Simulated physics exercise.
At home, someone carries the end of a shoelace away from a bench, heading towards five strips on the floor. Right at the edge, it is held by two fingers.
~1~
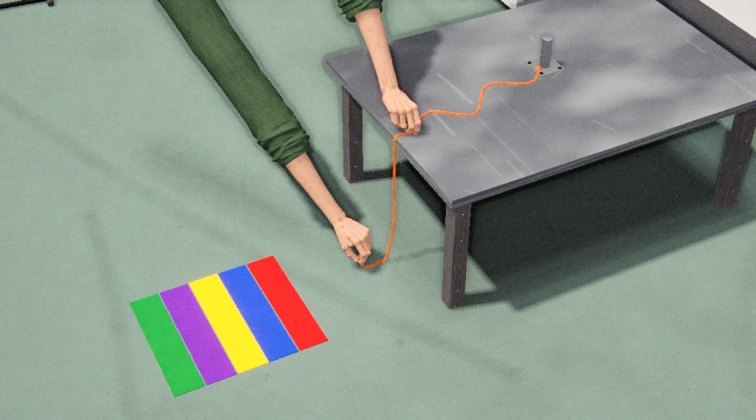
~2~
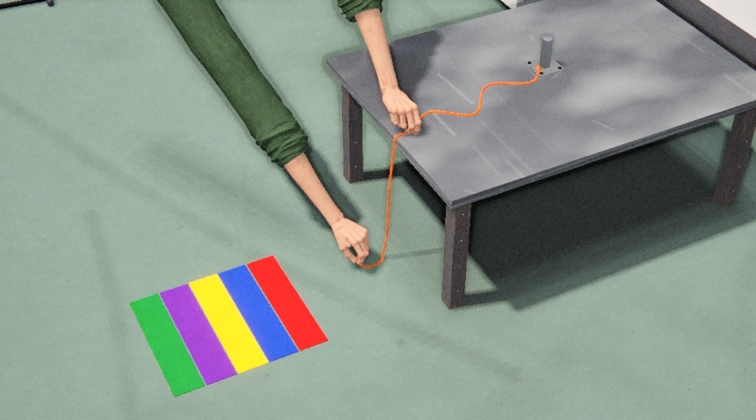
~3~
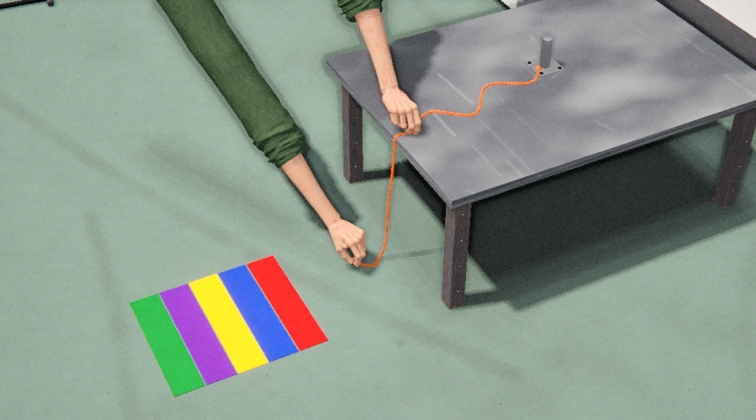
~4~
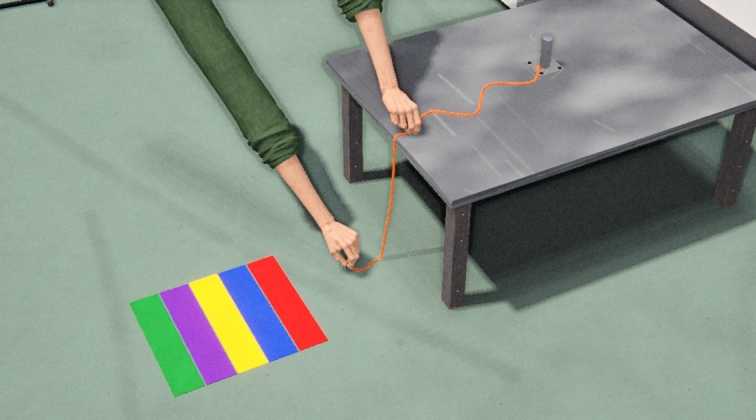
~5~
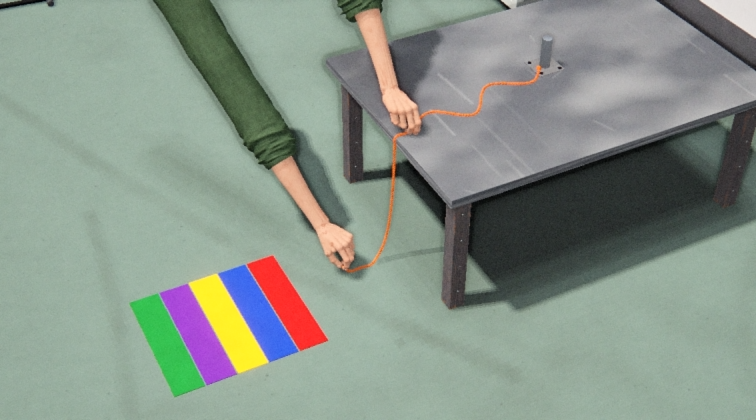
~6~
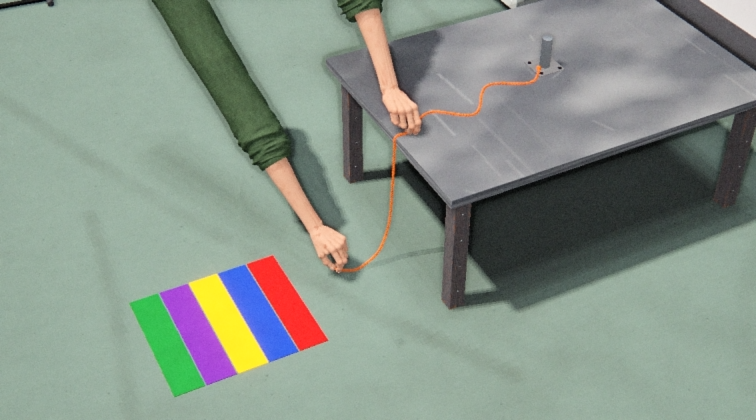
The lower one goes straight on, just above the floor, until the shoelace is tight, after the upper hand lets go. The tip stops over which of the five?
Over the yellow strip.
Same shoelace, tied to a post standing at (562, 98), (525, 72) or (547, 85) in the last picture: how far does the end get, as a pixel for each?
Places per try: (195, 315); (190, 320); (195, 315).
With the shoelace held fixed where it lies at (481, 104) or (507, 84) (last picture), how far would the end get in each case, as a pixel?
Around (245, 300), then around (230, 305).
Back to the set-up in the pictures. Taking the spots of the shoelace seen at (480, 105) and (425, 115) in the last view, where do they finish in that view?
The first ends at (455, 106) and the second at (402, 131).
A little later, end near (272, 291); over red.
Next, end near (239, 302); over blue.
When it is tight, end near (220, 309); over yellow. Over yellow.
